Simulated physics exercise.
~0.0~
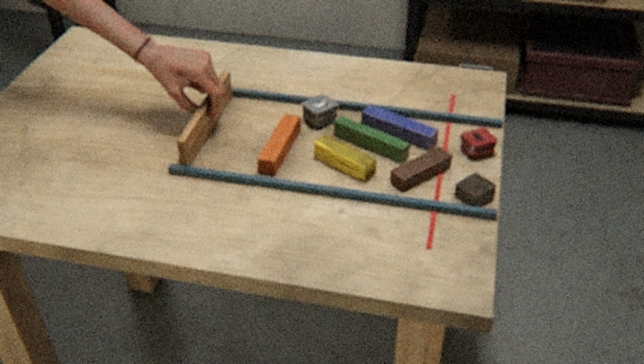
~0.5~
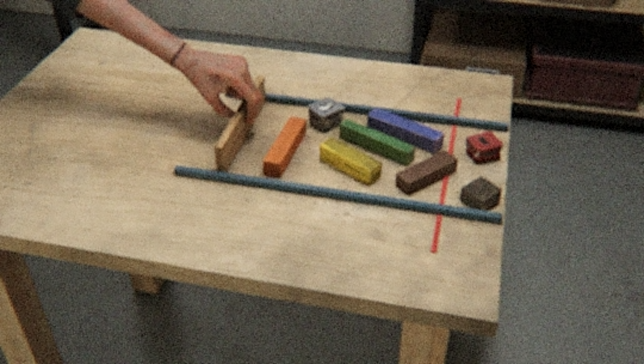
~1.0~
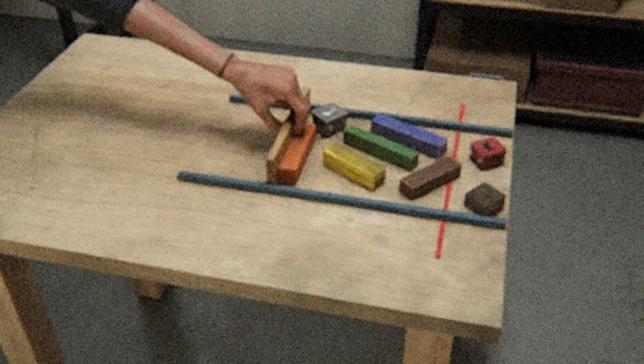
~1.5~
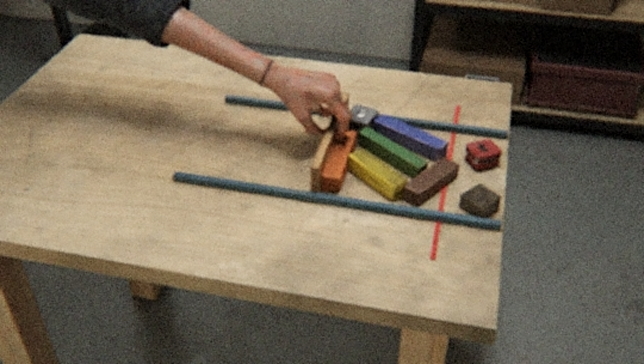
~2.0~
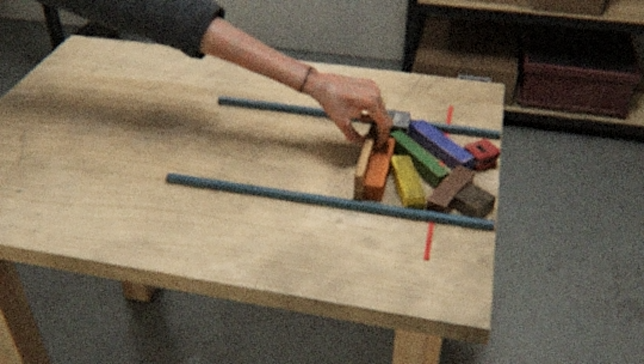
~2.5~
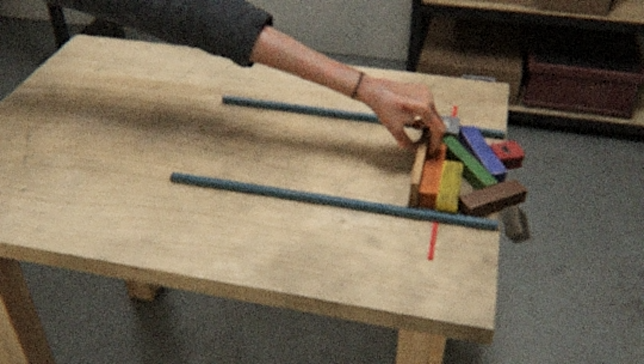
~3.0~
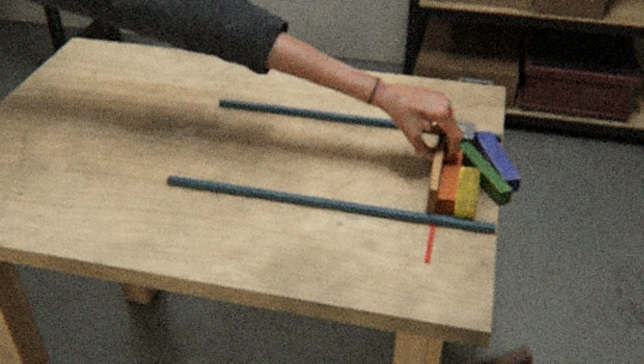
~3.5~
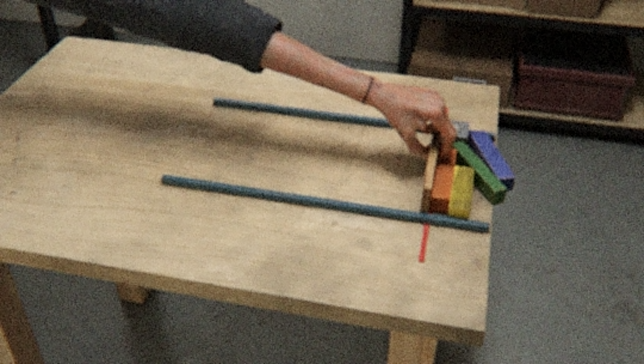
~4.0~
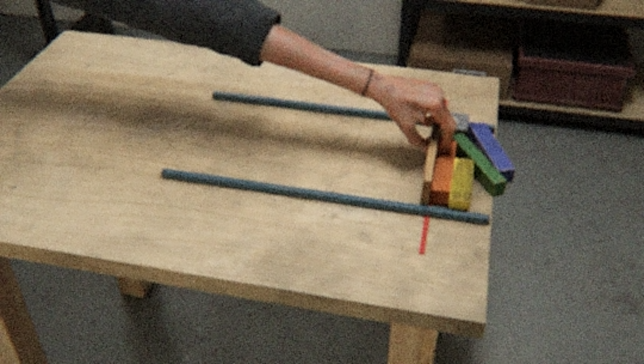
We see a hand slide an upright board rightward across a wooden table between two rods, gathering coloured sticks and blocks, until the brown bar, red block and dark block drop off the edge; the board stops near the red tape, with green and blue sticks jutting over the edge.
